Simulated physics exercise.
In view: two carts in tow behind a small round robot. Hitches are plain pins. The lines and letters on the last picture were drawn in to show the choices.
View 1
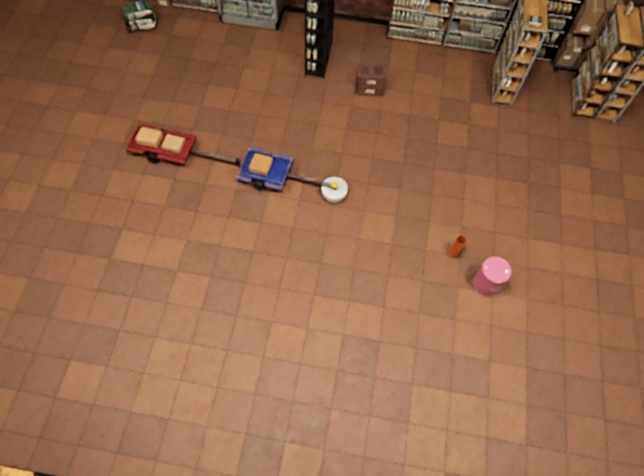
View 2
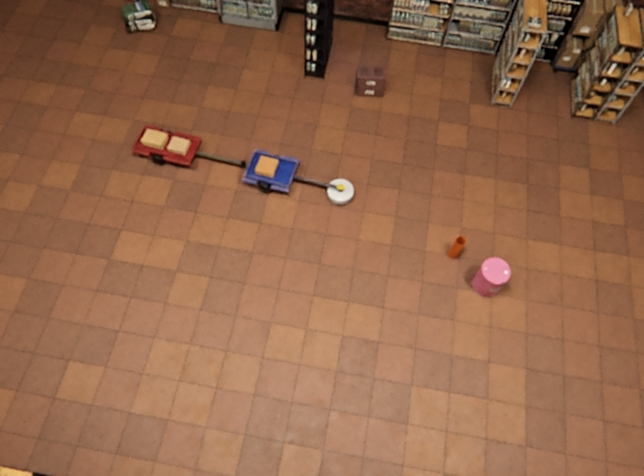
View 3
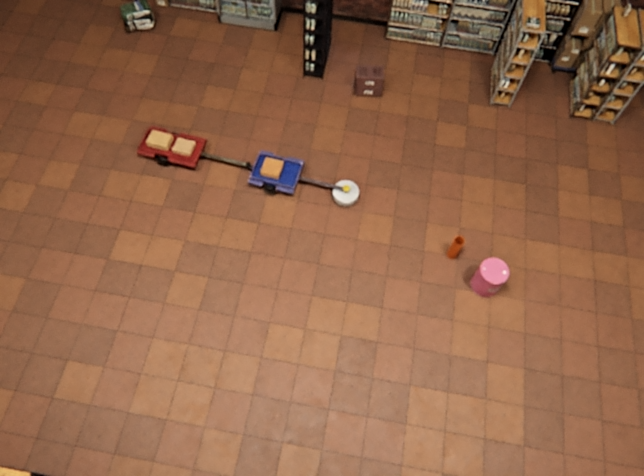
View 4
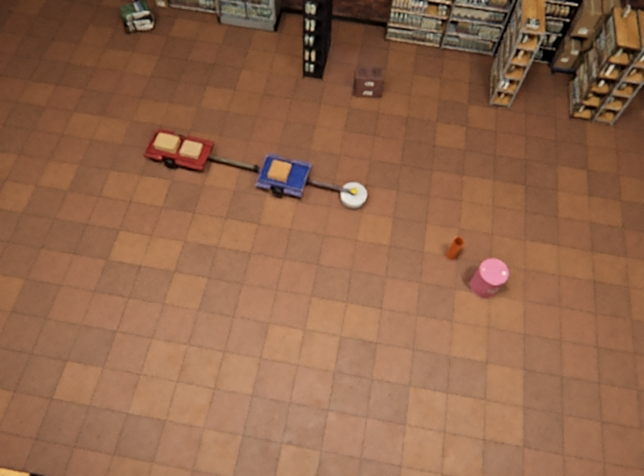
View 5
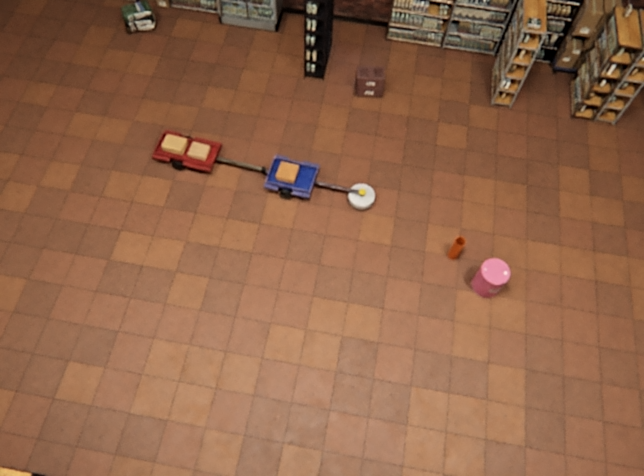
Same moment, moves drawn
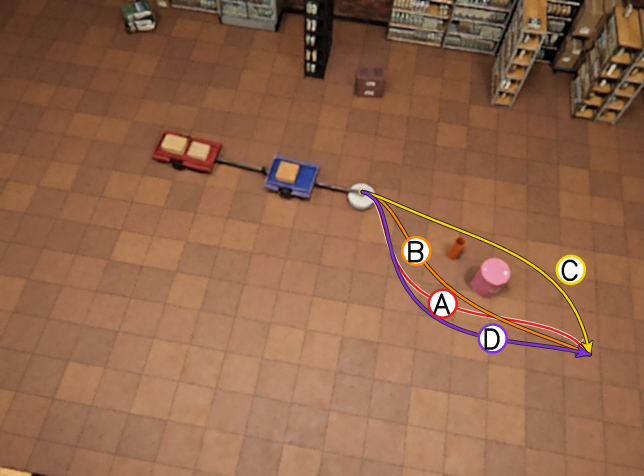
A small round white robot slowly towed a blue cart and a red cart, both carrying boxes, a short way right across the tiled floor, while the pink drum and orange post stayed still.
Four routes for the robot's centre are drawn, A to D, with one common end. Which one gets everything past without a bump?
With D nothing is hit.
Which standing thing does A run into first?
First the pink drum.
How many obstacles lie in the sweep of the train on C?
It touches two.
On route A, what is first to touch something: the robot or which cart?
The blue cart.
On the marked copy, A from (362, 192) via (438, 301) to (589, 353); B from (362, 192) via (448, 287) to (590, 355); C from (362, 192) via (496, 245) to (590, 355); D from (362, 192) via (429, 313) to (590, 355).
Following D. Soon after the start, robot (399, 279), last cart (262, 169).
Later, robot (488, 341), last cart (331, 216).
In the end, robot (586, 357), last cart (396, 266); nothing has been touched.
As for the rest, A meets the pink drum; B meets the pink drum; C meets the orange post and pink drum.
